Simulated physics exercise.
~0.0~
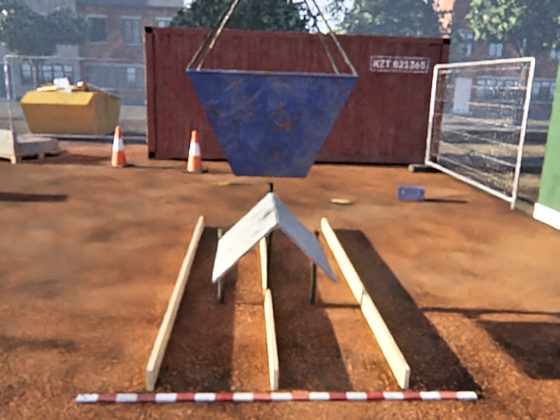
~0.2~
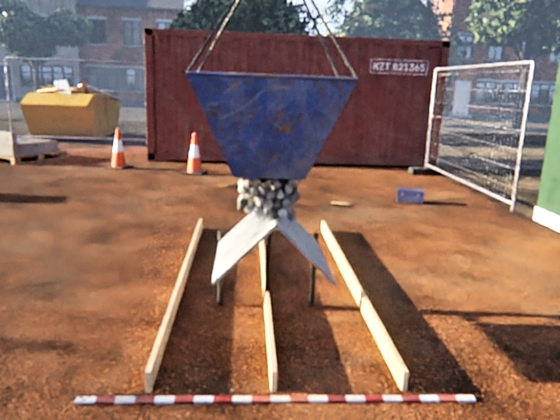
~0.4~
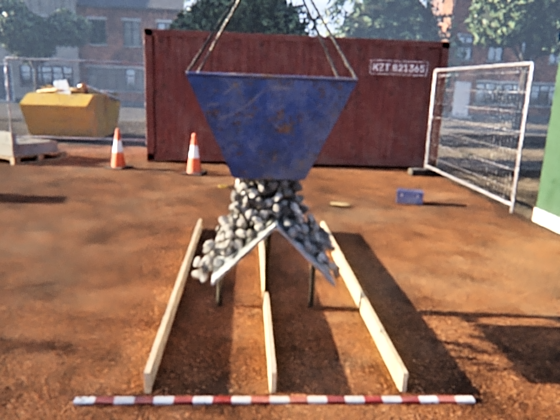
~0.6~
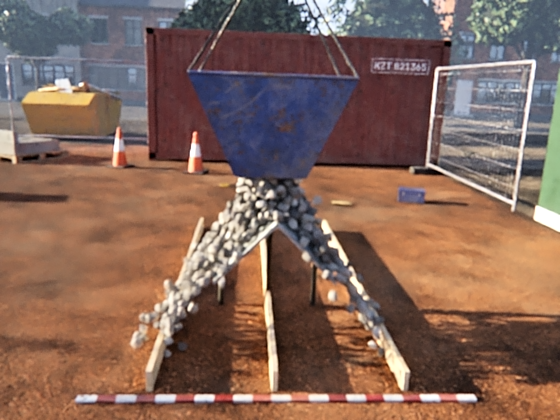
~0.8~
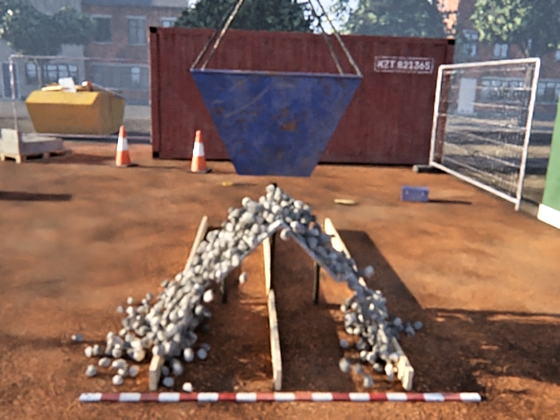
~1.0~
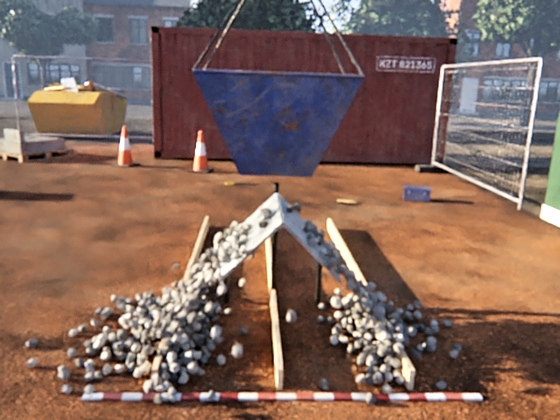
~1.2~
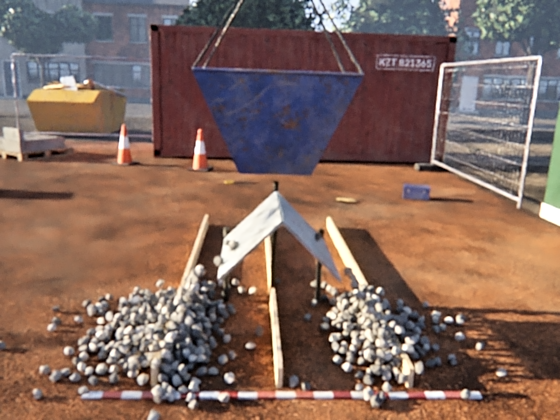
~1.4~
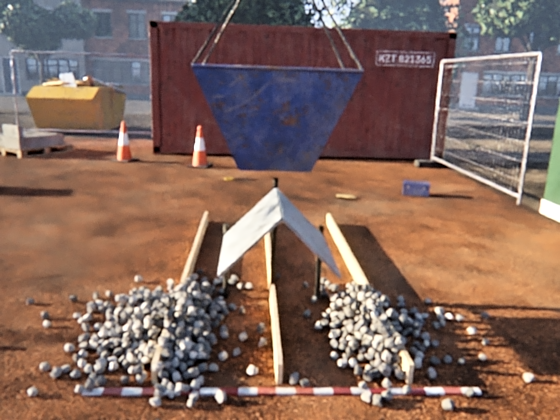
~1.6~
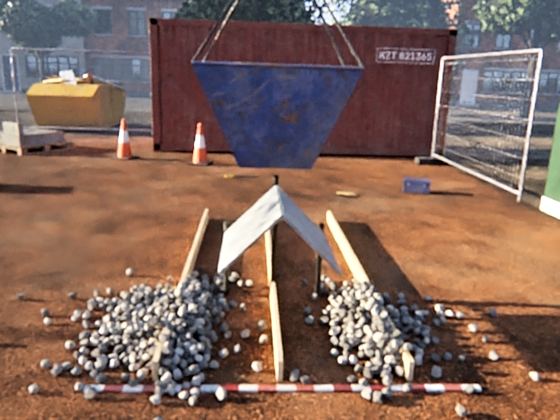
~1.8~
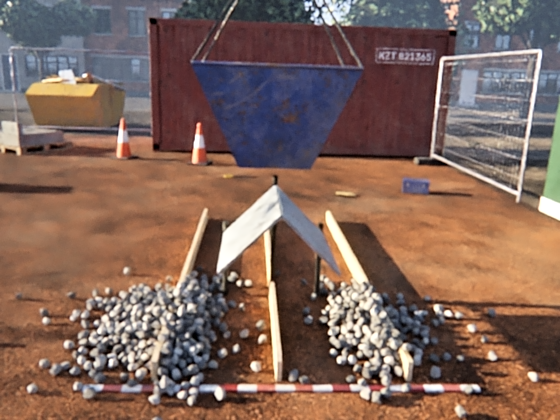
Grey stones drop from a blue skip, slide down both steel slopes and settle in two heaps.
